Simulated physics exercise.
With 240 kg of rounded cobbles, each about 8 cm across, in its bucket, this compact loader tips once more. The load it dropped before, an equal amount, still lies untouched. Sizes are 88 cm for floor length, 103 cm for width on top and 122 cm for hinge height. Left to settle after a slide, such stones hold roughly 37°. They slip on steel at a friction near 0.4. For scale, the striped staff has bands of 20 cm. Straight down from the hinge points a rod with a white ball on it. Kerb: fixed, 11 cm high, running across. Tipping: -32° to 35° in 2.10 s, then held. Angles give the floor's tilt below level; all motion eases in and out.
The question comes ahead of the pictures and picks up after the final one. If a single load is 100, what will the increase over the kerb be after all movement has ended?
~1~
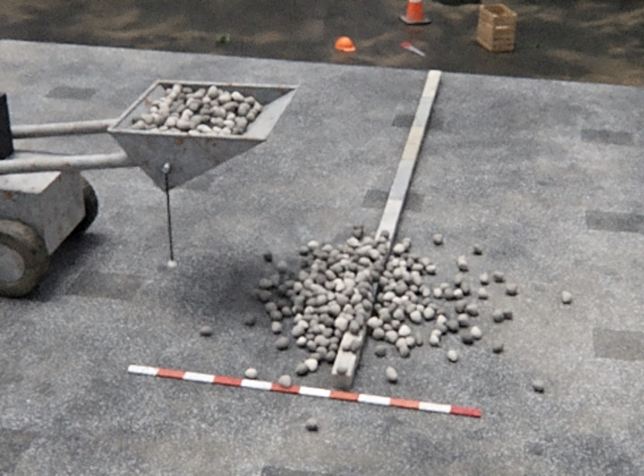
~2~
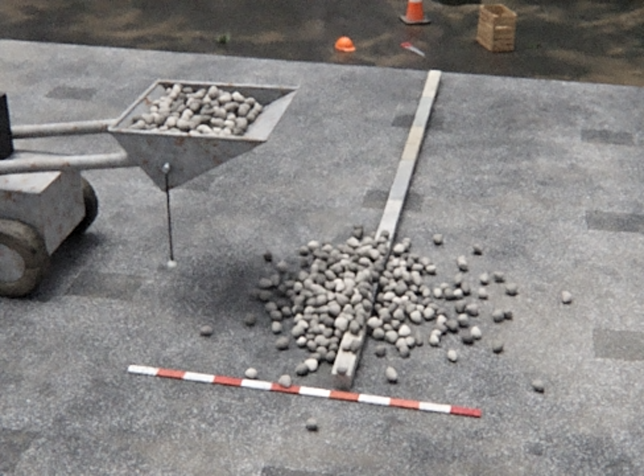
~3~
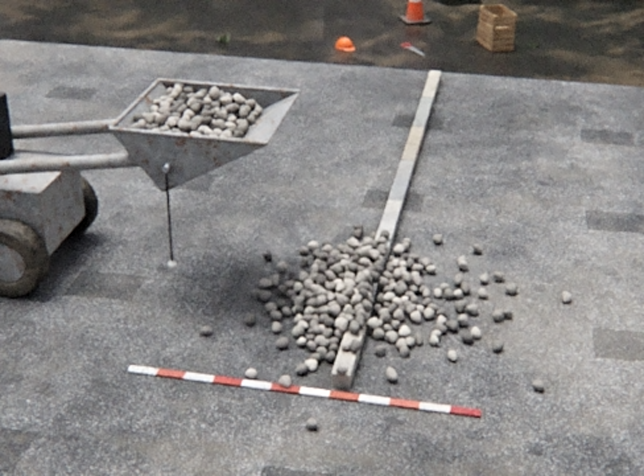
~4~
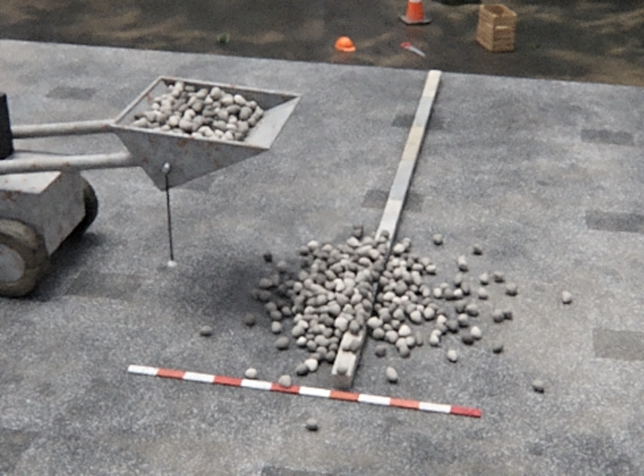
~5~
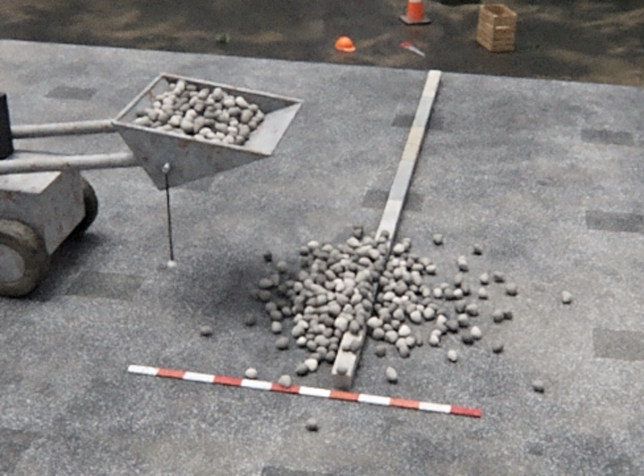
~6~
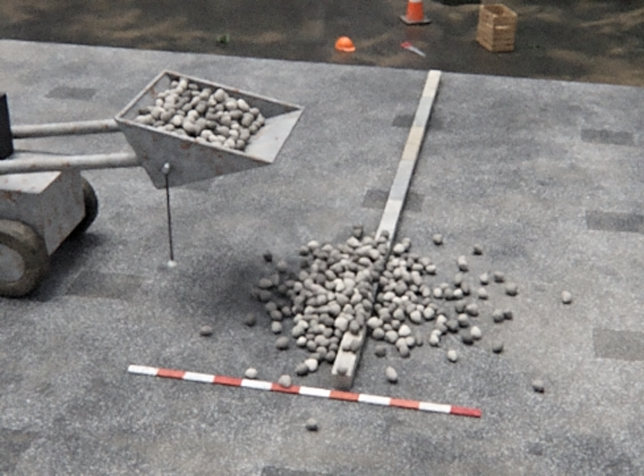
The increase will be around 1 per cent.
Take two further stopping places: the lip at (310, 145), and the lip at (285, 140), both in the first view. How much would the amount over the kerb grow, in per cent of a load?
The first position would add some 35 per cent, the second some 10.
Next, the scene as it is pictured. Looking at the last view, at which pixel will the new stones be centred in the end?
Centre at roughly (307, 277).
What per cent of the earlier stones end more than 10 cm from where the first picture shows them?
Roughly 5 percent.
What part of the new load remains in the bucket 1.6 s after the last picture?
About 35 per cent is held.
Then, 1.0 s after the last picture the floor is at 25°; in per cent of one load, 100 in the bucket, 70 on this side of the kerb, 30 over the kerb; the foremost stones are at (513, 311).
Then, 1.6 s after the last picture the floor is at 35°; in per cent of one load, 34 in the bucket, 136 on this side of the kerb, 30 over the kerb; the foremost stones are at (513, 313).
Then, 1.9 s after the last picture the floor is at 35°; in per cent of one load, 2 in the bucket, 168 on this side of the kerb, 30 over the kerb; the foremost stones are at (513, 311).
Then, 4.5 s after the last picture the floor is at 35°; in per cent of one load, 0 in the bucket, 169 on this side of the kerb, 31 over the kerb; the foremost stones are at (513, 311). Net gain over the kerb, 1.
